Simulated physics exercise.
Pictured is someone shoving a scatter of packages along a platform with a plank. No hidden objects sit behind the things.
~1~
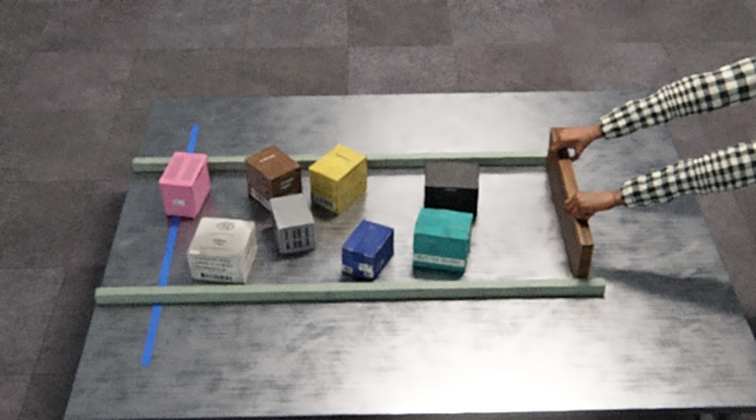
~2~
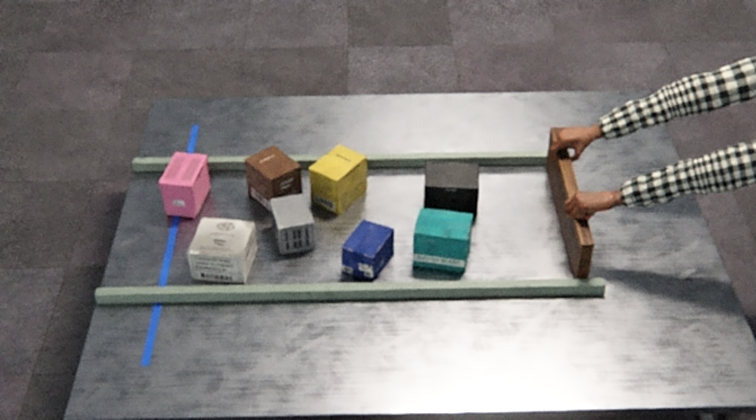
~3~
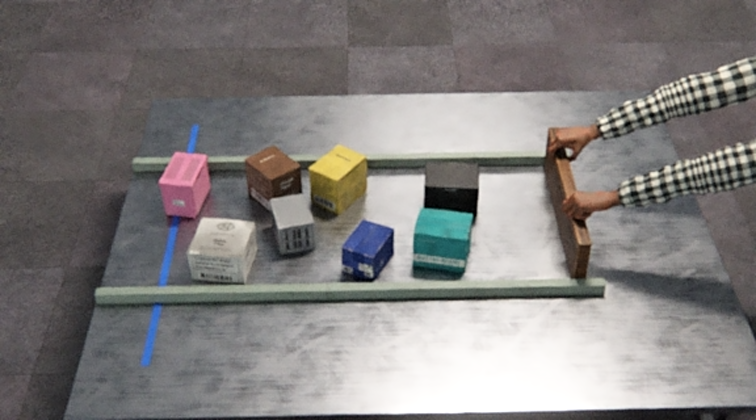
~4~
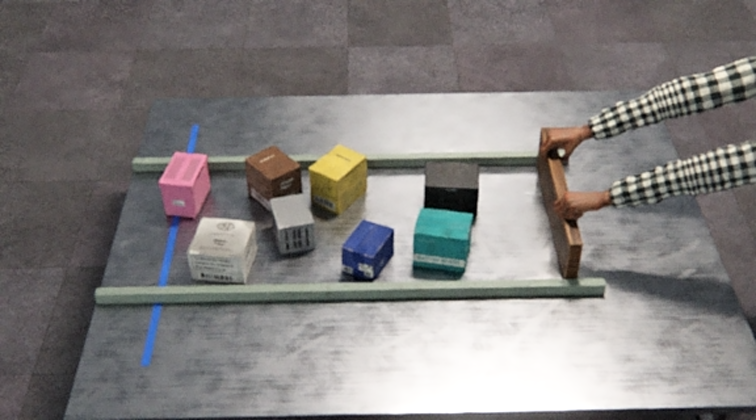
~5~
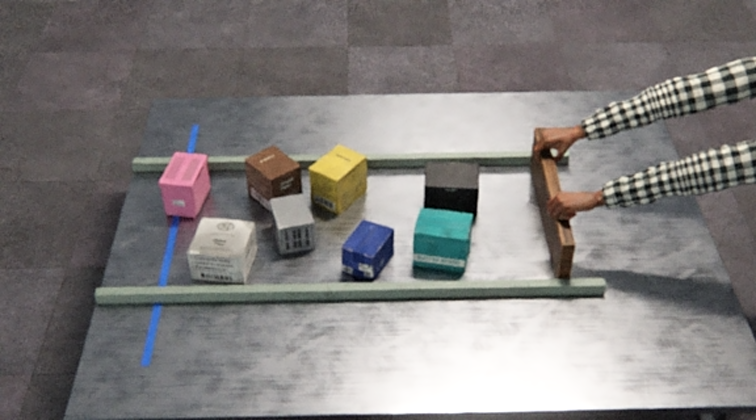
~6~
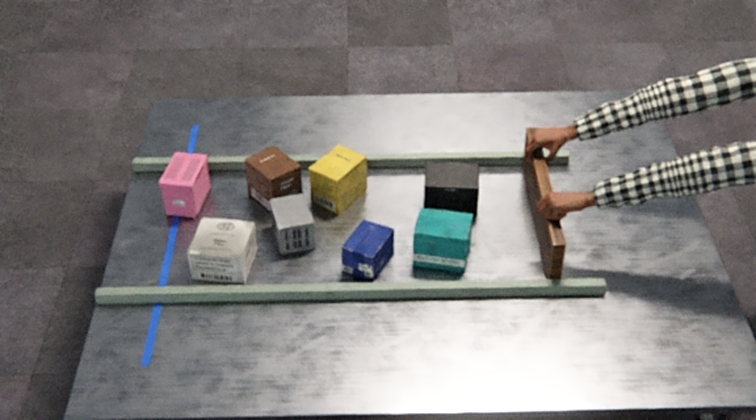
Hands in checkered sleeves sliding a wooden plank slightly left along a table toward scattered colourful boxes that stay still.
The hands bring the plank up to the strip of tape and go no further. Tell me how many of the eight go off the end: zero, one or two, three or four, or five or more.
The answer is five or more.
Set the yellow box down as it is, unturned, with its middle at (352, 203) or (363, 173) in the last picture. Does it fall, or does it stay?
The yellow box ends up below at the first spot and is safe at the second.
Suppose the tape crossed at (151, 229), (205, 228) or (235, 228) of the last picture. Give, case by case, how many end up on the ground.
Ground tally per try: 6 / 3 / 1.
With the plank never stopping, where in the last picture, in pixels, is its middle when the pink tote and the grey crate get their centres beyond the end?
With the pink tote it sits around (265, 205), with the grey crate around (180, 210).
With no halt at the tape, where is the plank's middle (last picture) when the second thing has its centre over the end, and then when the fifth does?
At (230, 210) for the second, at (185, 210) for the fifth.
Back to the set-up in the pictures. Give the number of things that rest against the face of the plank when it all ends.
2.
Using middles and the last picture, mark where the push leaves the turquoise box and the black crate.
The turquoise box ends at (137, 249) and the black crate at (149, 196).
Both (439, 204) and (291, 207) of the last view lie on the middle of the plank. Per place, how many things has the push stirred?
At the first place 3, at the second 8.
Soon after, none off yet; pink tote at rest near (186, 186); white box at rest near (223, 250); brown box displaced a little near (265, 180).
In the end, the number that fall off is five or more; gone, blue parcel, yellow box, grey crate, brown box, white box and pink tote.
